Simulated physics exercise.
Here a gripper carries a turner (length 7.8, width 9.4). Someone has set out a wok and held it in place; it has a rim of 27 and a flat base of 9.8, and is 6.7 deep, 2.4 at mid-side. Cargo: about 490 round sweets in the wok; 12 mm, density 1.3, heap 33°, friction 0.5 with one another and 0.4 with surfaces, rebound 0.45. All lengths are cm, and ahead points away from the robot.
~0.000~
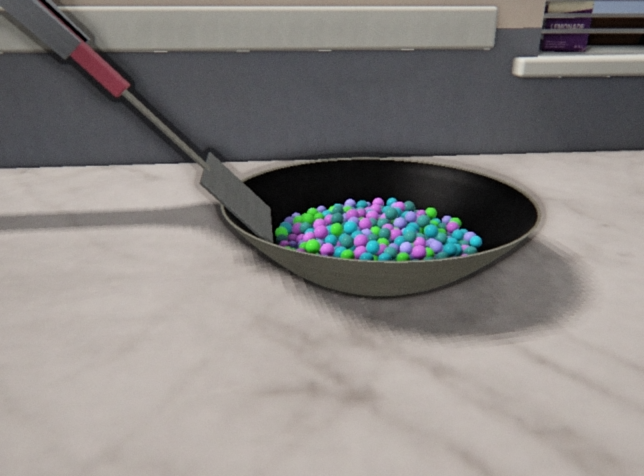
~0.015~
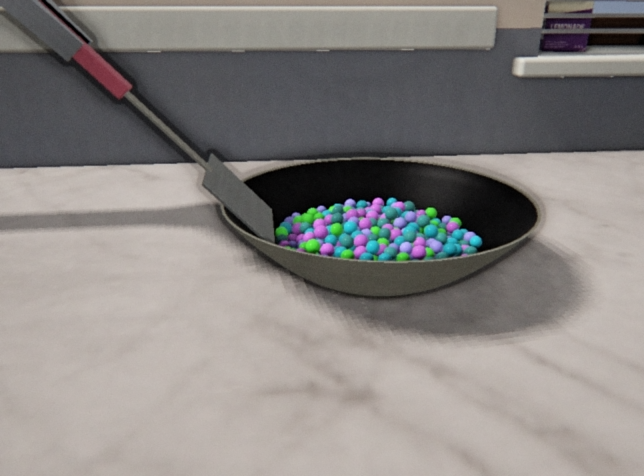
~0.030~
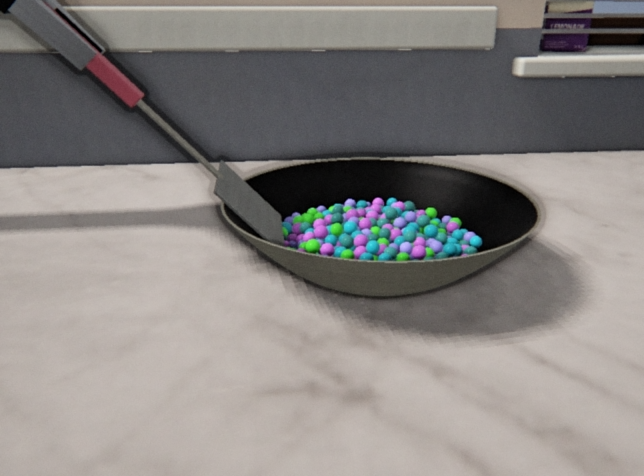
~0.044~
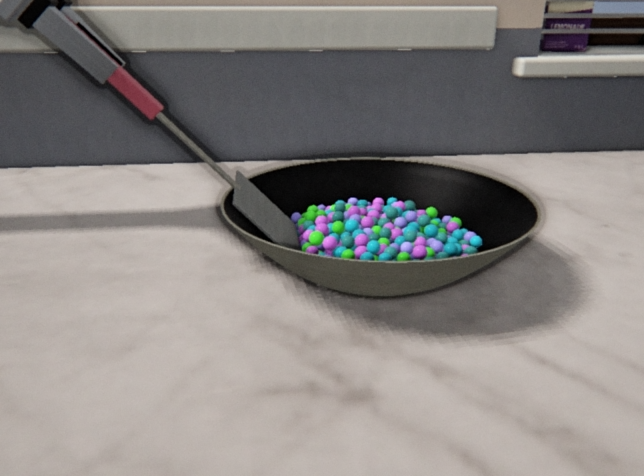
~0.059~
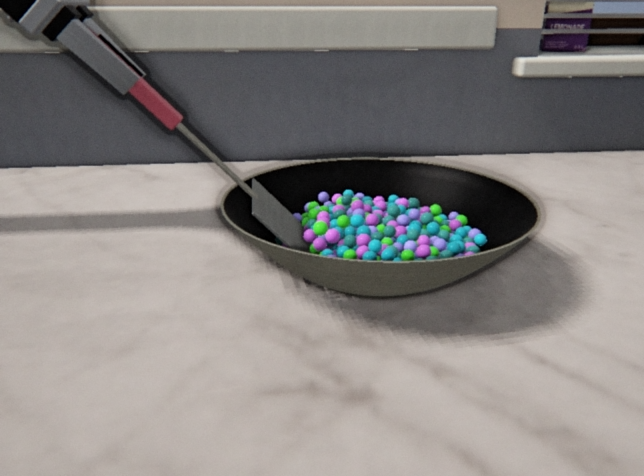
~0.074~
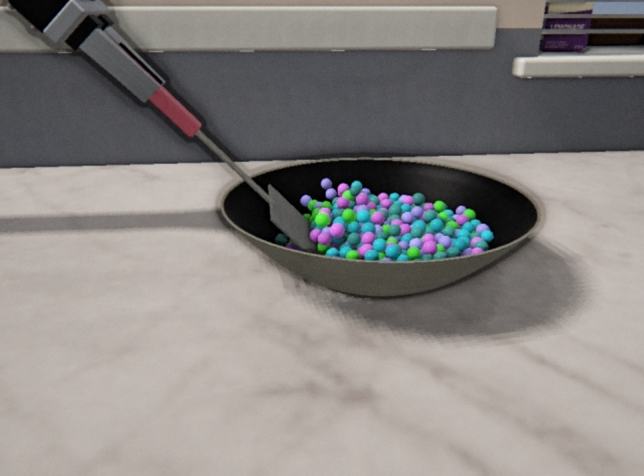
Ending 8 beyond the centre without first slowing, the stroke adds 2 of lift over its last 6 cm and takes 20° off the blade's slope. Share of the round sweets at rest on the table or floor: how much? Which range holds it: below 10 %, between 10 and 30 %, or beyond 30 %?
The range beyond 30 %.
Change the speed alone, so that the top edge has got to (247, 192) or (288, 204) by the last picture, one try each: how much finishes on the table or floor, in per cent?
About 25 and 55 per cent.
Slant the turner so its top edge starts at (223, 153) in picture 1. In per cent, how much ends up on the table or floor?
About 45%.
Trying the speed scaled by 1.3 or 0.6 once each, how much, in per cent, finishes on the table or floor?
Around 60 per cent and around 20 per cent.
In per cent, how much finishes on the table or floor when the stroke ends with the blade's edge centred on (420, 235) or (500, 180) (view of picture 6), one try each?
Roughly 0 and 55 per cent.
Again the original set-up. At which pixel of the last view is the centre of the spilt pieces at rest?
Near pixel (622, 247).
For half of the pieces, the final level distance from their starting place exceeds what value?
The value is roughly 11 cm.
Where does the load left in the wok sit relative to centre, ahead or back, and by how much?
Ahead of centre, near 3.5 centimetres.
By 0.12 s, sloping 47°, highest piece 7 above the table; 492 in the wok.
By 0.16 s, sloping 40°, highest piece 8 above the table; 491 in the wok, 1 on the blade or in flight.
By 0.38 s, sloping 27°, highest piece 11 above the table; 279 in the wok, 90 on the table or floor, 123 on the blade or in flight.
By 1.43 s, sloping 27°, highest piece 7 above the table; 279 in the wok, 213 on the table or floor.
Final count, 279 in the wok, 213 on the table or floor. That is 43 % on the table or floor.
